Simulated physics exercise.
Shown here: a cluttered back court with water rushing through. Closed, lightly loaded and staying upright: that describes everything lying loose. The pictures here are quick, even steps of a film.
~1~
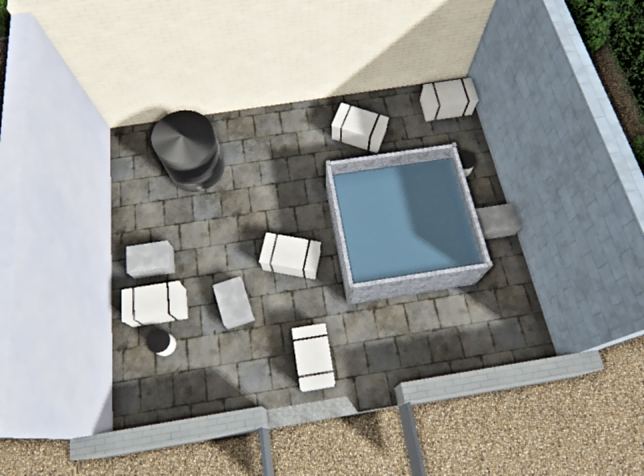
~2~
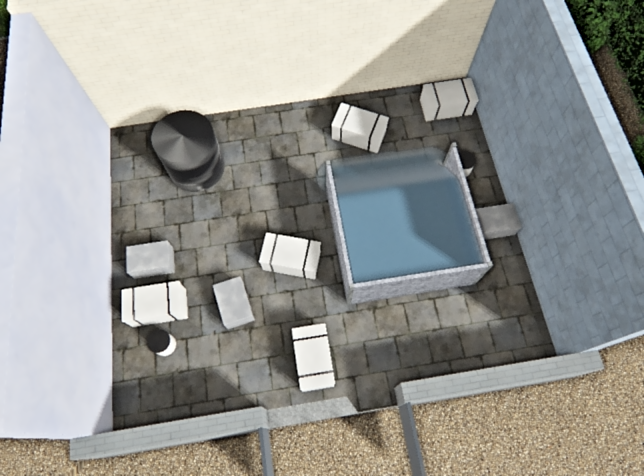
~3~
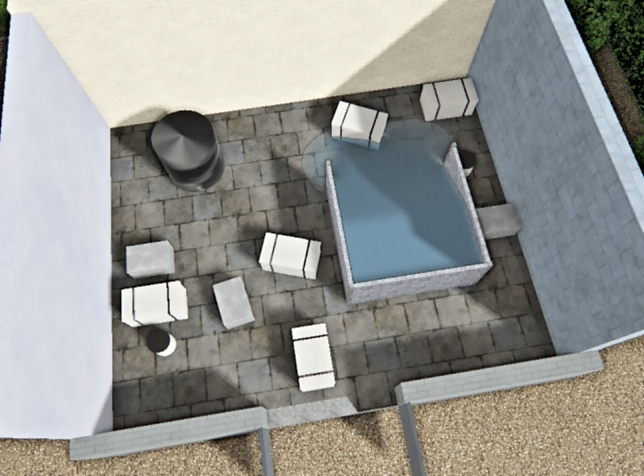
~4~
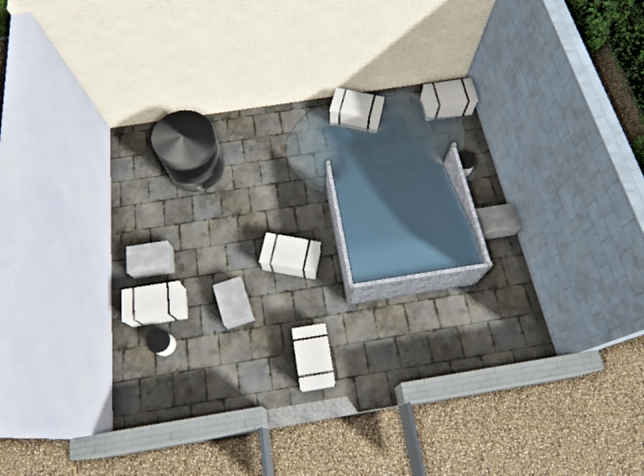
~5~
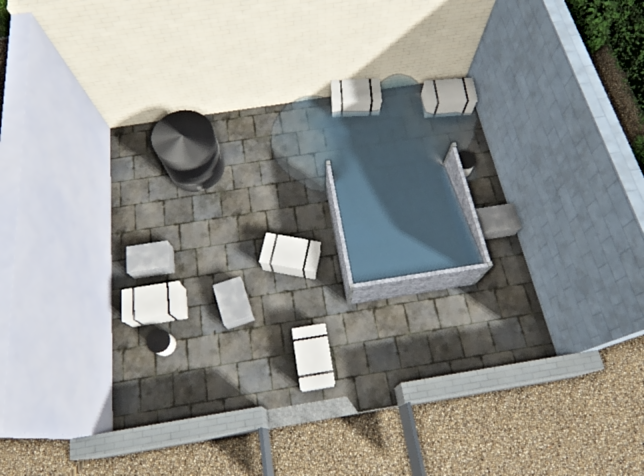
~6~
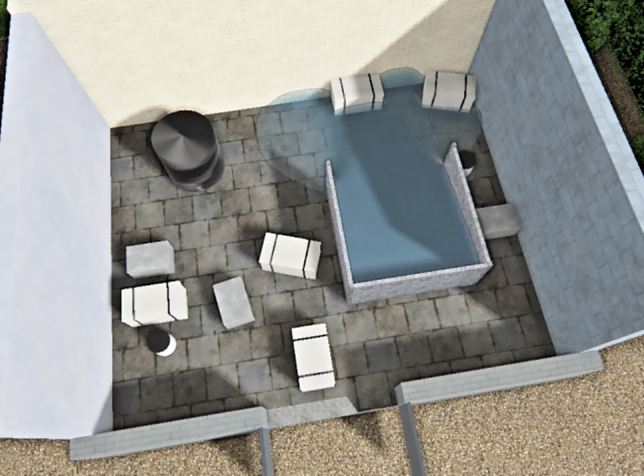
Walled stone courtyard, water surging from a pool's open back side across the paving, pushing one white trunk against the wall, then nudging another.
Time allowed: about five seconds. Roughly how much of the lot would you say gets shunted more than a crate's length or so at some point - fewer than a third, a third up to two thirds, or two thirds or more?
It is a large majority of two thirds or higher.
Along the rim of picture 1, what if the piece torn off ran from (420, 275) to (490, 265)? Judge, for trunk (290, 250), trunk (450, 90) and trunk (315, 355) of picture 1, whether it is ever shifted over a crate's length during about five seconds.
Falls short, travels that far, travels that far.
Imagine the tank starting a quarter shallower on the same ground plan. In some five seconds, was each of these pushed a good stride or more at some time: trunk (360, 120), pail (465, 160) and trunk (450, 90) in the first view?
Order as given: Displaced that much; displaced that much; displaced that much.
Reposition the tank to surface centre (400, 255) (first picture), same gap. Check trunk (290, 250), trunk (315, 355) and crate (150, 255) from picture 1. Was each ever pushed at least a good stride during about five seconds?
Not far, Not far, Far enough.
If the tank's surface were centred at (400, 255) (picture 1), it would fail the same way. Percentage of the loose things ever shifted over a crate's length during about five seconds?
Close to 80 in a hundred.
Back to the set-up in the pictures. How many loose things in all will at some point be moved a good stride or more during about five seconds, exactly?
8.
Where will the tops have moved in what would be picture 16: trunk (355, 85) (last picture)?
It ends up close to (293, 100).
A moment on, 1 of 10 are well off their spots; 2 afloat.
Next, 1 of 10 are well off their spots; 3 afloat.
Later, 4 of 10 are well off their spots; 5 afloat.
In the end, 8 of 10 are well off their spots, and 8 have been at some point; 7 afloat.
